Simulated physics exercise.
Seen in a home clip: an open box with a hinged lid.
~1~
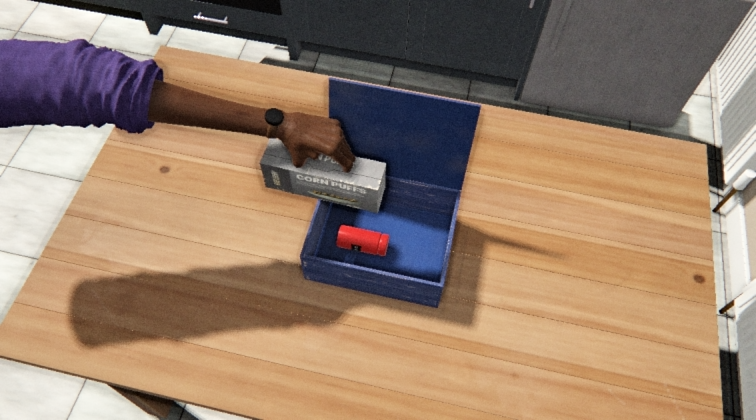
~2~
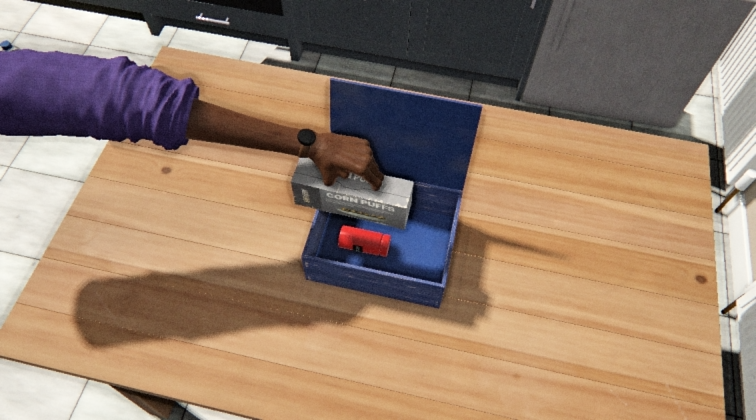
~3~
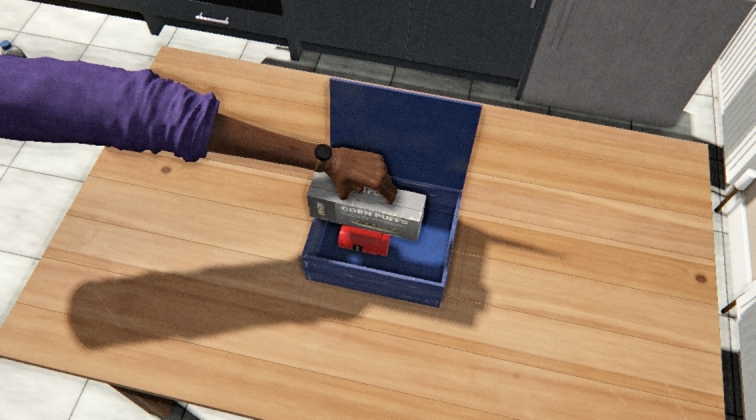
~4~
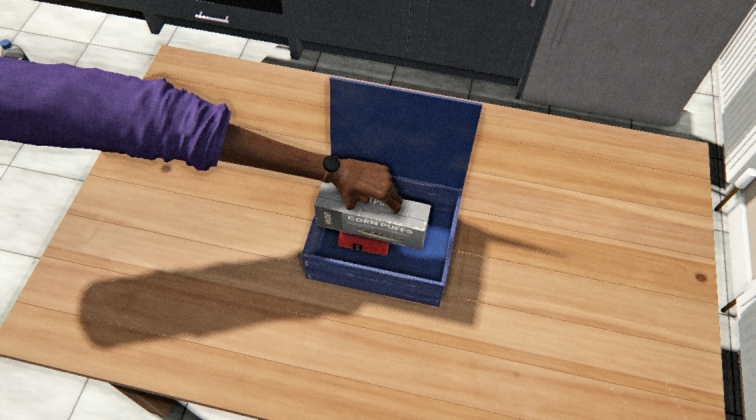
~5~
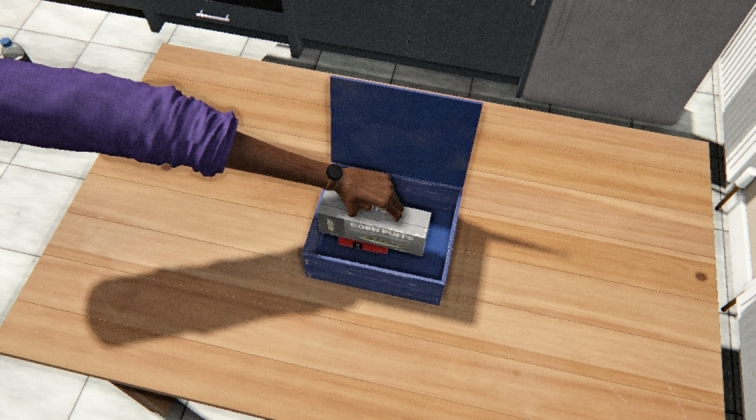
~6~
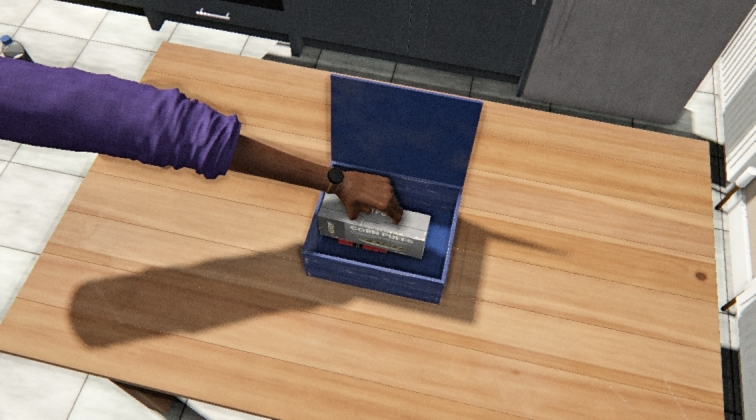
An arm in a purple sleeve moved a grey packet rightward over an open blue box holding a red shaker, then lowered it inside, covering much of the shaker while still gripping the packet.
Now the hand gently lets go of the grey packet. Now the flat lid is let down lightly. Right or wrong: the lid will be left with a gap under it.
Wrong, it closes.
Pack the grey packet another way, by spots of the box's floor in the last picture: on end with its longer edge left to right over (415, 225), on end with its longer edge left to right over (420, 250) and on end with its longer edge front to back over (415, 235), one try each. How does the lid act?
In the first case it is held up; in the second case it will not close; in the third case it will not close.
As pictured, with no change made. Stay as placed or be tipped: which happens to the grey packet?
As it turns out, it changes its angle.
Then, 0.60 s after the last picture, grey packet on its side near (368, 259); red shaker rolled a little.
Then, 1.40 s after the last picture, lid 72° above the rim; grey packet on its side near (368, 259); red shaker rolled well along.
Then, 1.90 s after the last picture, lid 39° above the rim; grey packet on its side near (368, 259); red shaker rolled well along.
Then, 2.40 s after the last picture, lid shut; grey packet on its side near (368, 259); red shaker rolled well along.
At rest, lid shut; tipped over in the box, grey packet; moved from the start, red shaker. Seen from the same camera at the end, grey packet near (368, 259).
